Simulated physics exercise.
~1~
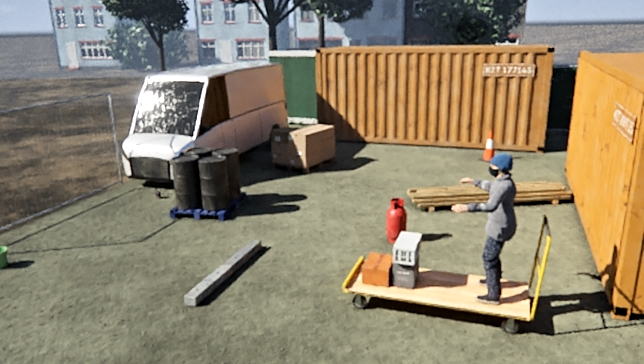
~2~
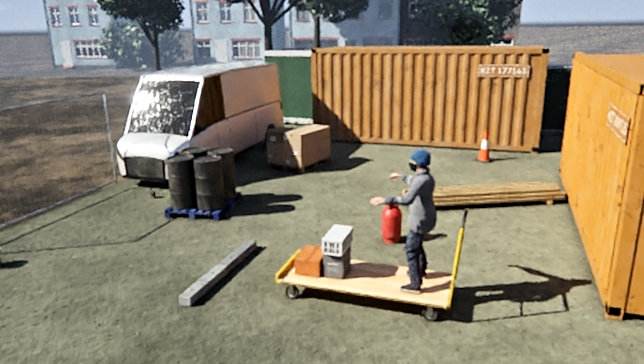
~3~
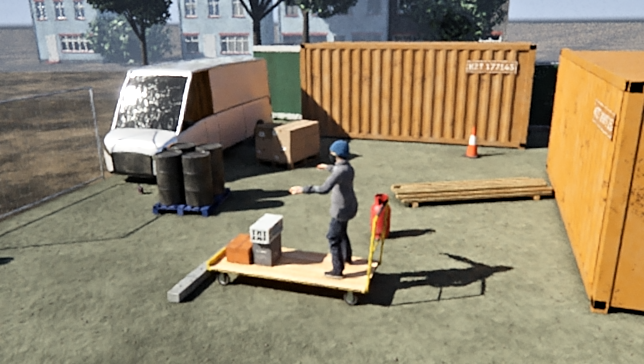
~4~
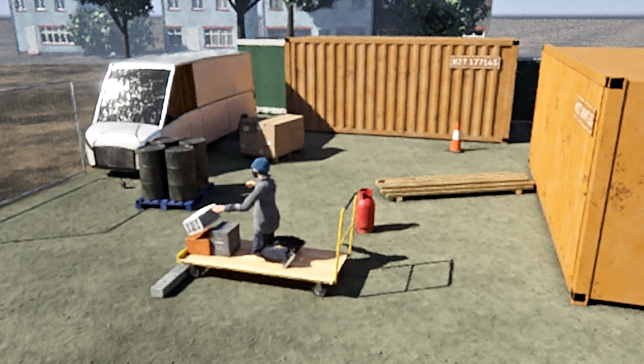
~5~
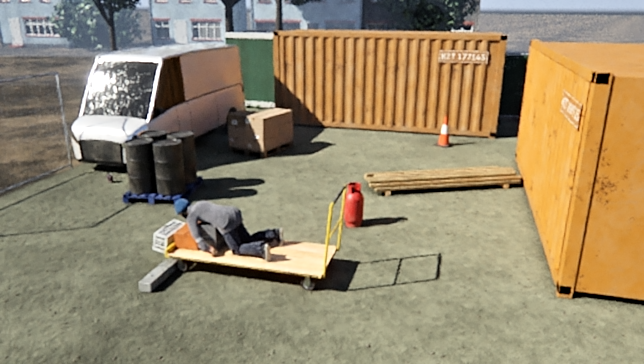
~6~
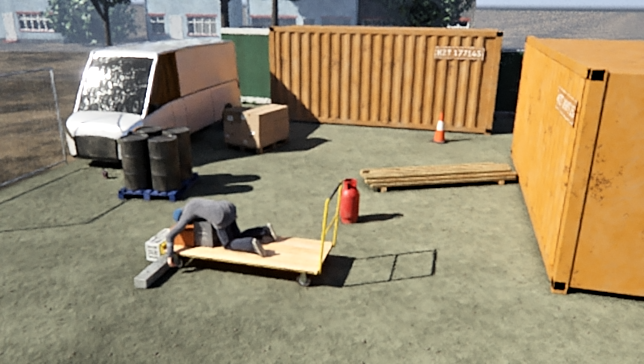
In the video, a flatbed trolley carrying a standing worker, a white crate, a grey parcel and an orange carton rolls left and stops against a beam; the crate tips off the front, and the worker folds forward, ending slumped over the remaining load.
